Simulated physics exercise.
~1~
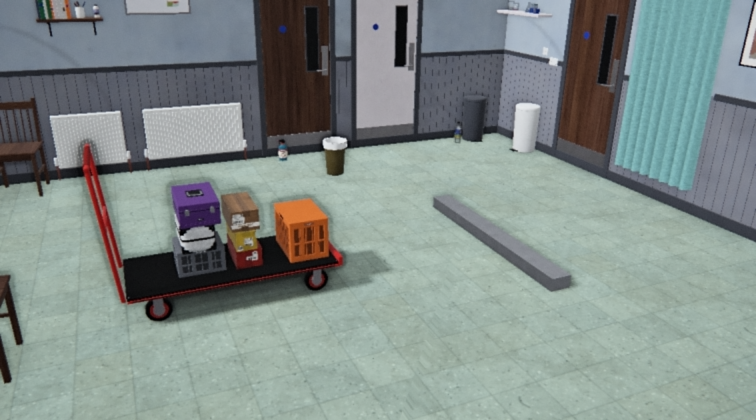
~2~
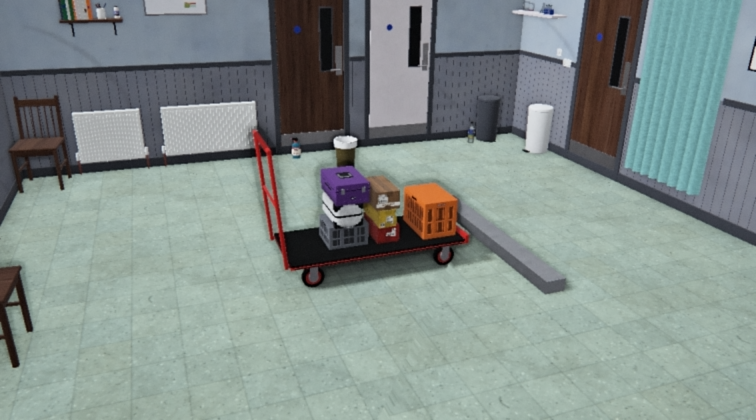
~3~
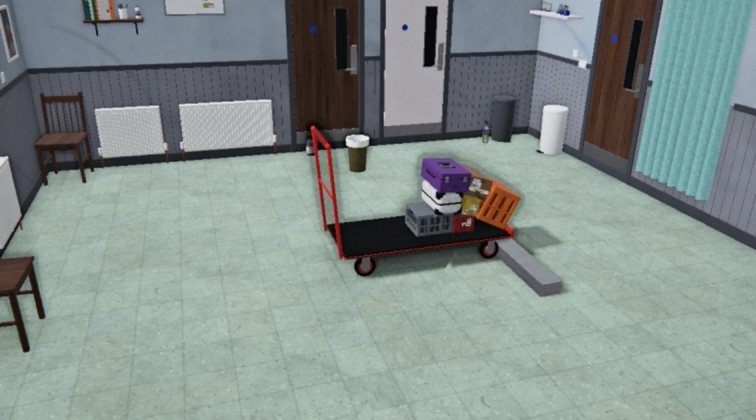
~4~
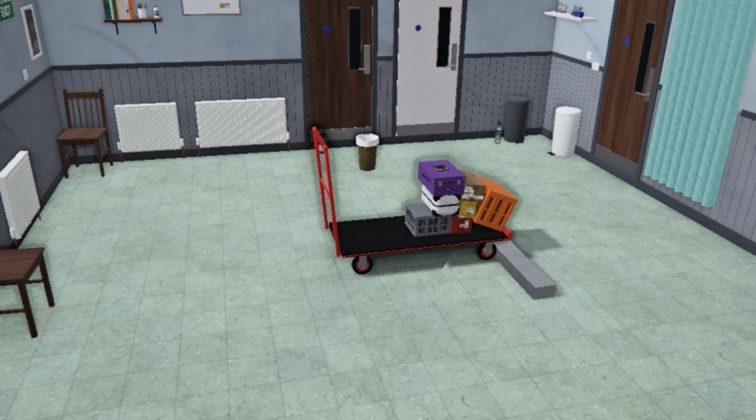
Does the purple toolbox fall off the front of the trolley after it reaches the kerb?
No, the purple toolbox shifts forward with the rest of the load but stays on the trolley, resting on top of the white suitcase.
